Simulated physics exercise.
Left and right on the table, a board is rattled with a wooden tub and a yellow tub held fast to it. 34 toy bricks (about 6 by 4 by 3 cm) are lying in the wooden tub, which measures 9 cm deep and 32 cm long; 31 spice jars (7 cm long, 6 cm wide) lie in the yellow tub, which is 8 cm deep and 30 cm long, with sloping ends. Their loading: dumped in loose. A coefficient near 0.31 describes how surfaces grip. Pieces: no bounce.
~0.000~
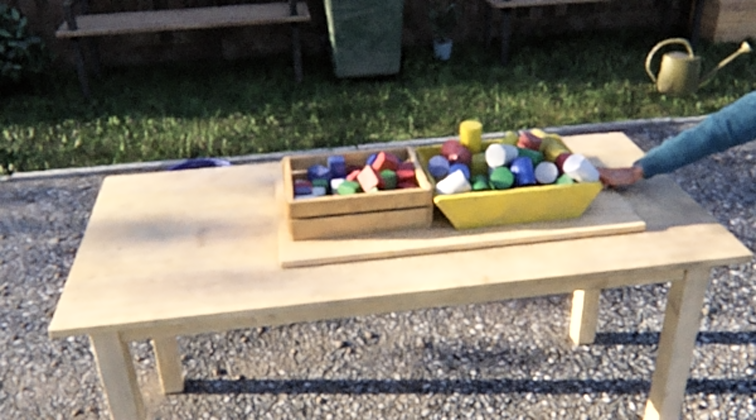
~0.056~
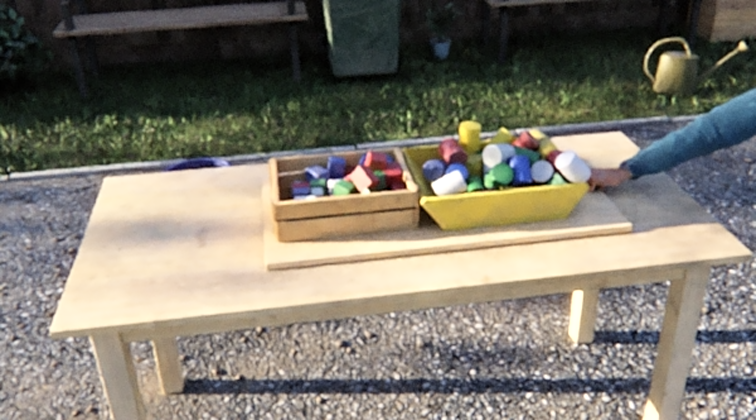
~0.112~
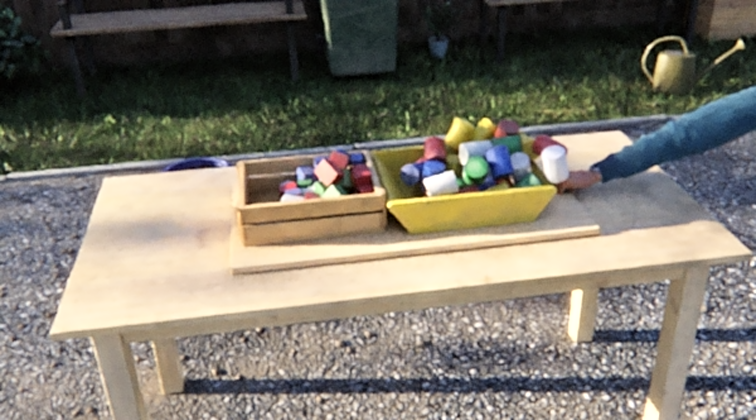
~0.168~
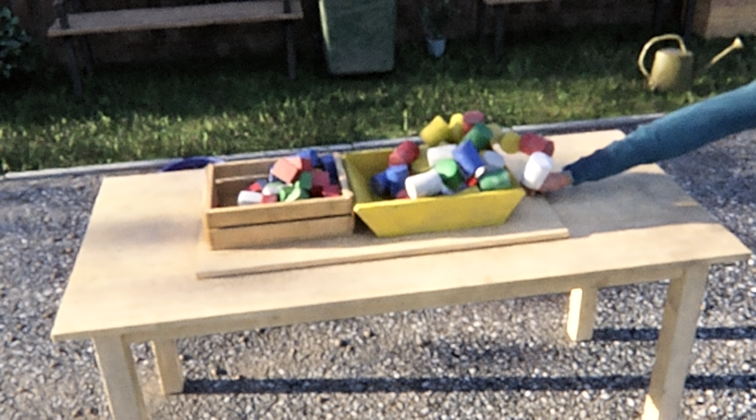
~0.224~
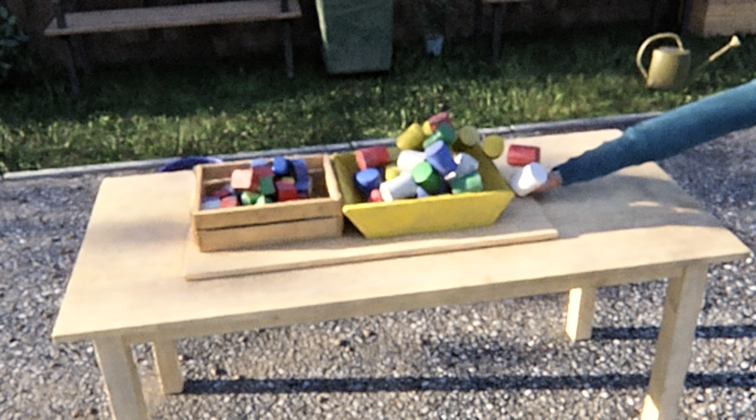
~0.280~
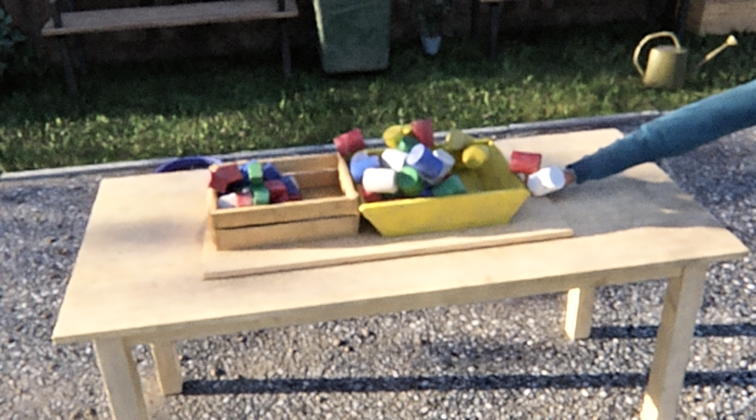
A board carrying a wooden tub of toy bricks and a yellow tub of jars slid left across the table, a hand at its right end, then shifted back right as the loads tumbled about.
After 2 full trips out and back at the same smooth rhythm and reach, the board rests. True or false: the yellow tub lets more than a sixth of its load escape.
True.
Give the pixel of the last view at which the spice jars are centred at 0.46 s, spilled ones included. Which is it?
In the last view they're centred near (482, 164).
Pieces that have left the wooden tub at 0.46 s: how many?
Roughly 1 for the wooden tub.
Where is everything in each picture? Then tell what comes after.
In the first frame (places track the rim corner closest to us here), yellow tub (439, 198); wooden tub (294, 201); 0 cm along; all still inside.
Yellow tub (426, 199); wooden tub (279, 203); 4 cm along, in the second frame.
Yellow tub (392, 203); wooden tub (244, 207); 12 cm along; 1 out, the lowest jar at (550, 150), in the third frame.
Yellow tub (359, 206); wooden tub (210, 211); 20 cm along; 3 out, the lowest jar at (537, 171), in the fourth frame.
Yellow tub (348, 207); wooden tub (198, 213); 23 cm along; 2 out, the lowest jar at (528, 179), in the fifth frame.
Yellow tub (365, 206); wooden tub (216, 212); 19 cm along; 2 out, the lowest jar at (546, 181), in the sixth frame.
After 0.46 s, the wooden tub is down by 1 of 34 and the yellow tub is down by 10 of 31.
After 0.67 s, the wooden tub is down by 4 of 34 and the yellow tub is down by 13 of 31.
After 0.98 s, the wooden tub is down by 6 of 34 and the yellow tub is down by 18 of 31.
Outcome (at 1.38 s), the wooden tub is down by 6 of 34 and the yellow tub is down by 19 of 31. Asked share, 19 of 31, 61 per cent.
